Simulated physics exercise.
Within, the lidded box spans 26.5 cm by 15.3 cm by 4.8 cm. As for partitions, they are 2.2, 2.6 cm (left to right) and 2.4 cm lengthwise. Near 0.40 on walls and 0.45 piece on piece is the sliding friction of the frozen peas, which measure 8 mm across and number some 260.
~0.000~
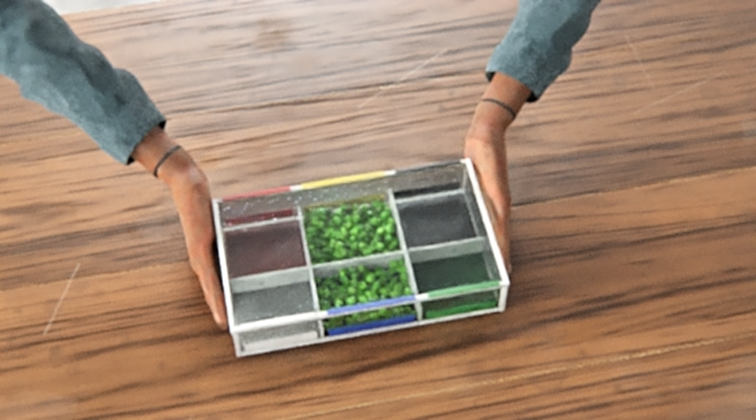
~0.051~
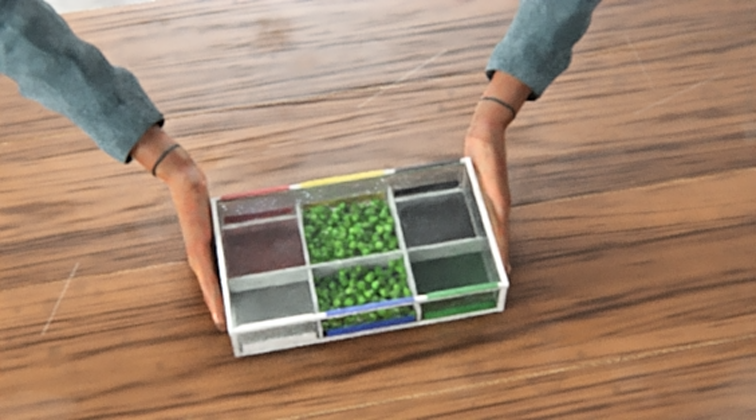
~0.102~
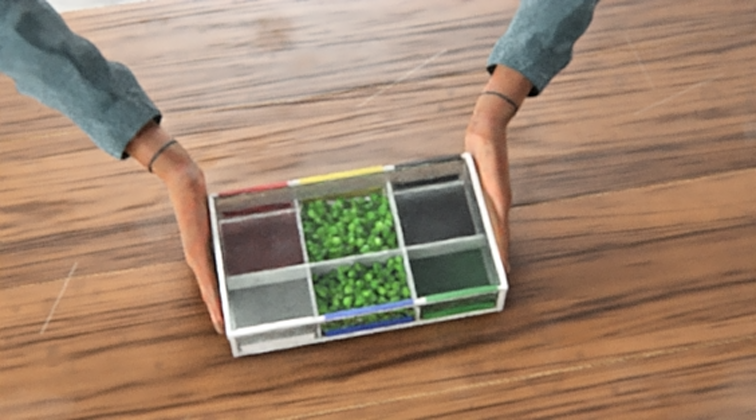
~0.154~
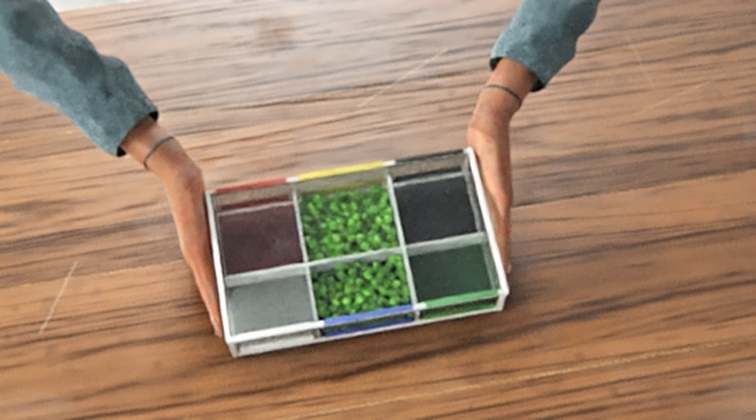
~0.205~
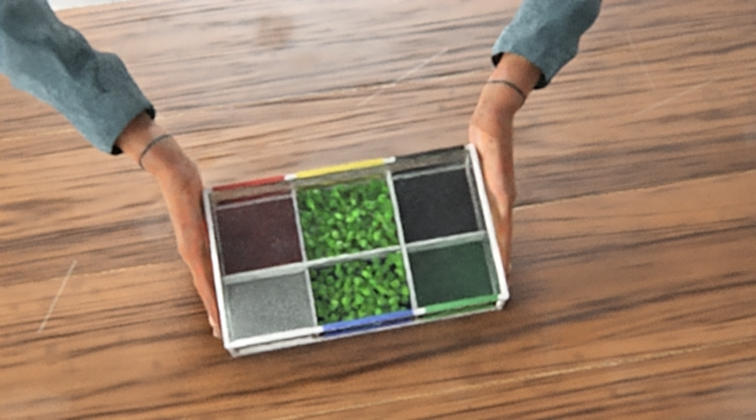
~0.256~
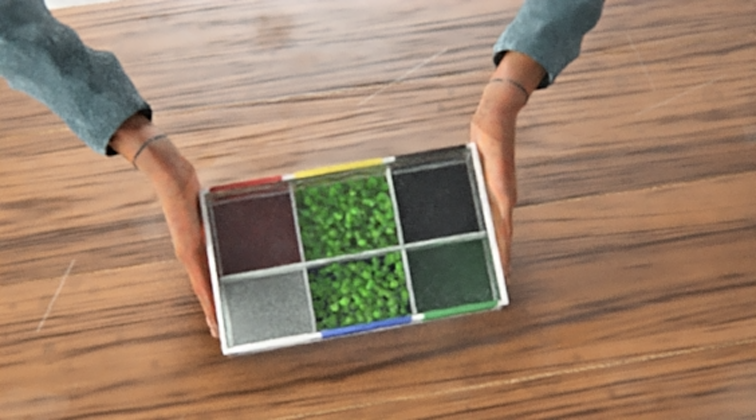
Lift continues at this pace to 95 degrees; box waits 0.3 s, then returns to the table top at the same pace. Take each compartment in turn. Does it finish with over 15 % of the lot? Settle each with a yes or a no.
For red compartment, no; for blue compartment, yes; for green compartment, no; for yellow compartment, no; for white compartment, yes; for black compartment, no.
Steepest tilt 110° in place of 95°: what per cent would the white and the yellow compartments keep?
Then: White 30, yellow 0.
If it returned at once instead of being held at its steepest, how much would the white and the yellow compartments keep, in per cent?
You'd end up with white at 25 per cent and yellow at 5 per cent.
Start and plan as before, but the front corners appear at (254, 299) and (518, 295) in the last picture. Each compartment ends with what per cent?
Final shares: Red 0%, blue 20%, green 75%, yellow 5%, white 0%, black 0%.
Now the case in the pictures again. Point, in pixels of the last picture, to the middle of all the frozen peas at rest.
Close to pixel (343, 314).
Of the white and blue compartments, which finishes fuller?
The blue one.
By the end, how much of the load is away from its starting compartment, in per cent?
About 60 per cent.
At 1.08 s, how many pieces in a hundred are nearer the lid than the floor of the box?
Estimate: Near 60 per cent.
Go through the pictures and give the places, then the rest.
The first frame shows box tilt 0 degrees, front corners at (235, 328) and (504, 282); blue 45 %, yellow 55 %.
The second frame shows box tilt 1 degrees, front corners at (233, 330) and (503, 284).
The third frame shows box tilt 5 degrees, front corners at (232, 333) and (503, 286), lowest corner left front.
The fourth frame shows box tilt 11 degrees, front corners at (231, 338) and (503, 290), lowest corner left front.
The fifth frame shows box tilt 18 degrees, front corners at (229, 343) and (503, 295), lowest corner left front.
The sixth frame shows box tilt 24 degrees, front corners at (228, 349) and (503, 300), lowest corner left front; blue 45 %, yellow 55 %. The box's pace is about 120 degrees a second.
After 1.08 s, tilt 95 degrees; blue 70 %, yellow 10 %, white 15 %.
After 1.63 s, tilt 49 degrees; blue 70 %, white 25 %.
After 2.24 s, tilt 0 degrees; blue 70 %, green 5 %, white 25 %.
By 3.0 s all is still; red 0 %, blue 70 %, green 5 %, yellow 0 %, white 25 %, black 0 %.
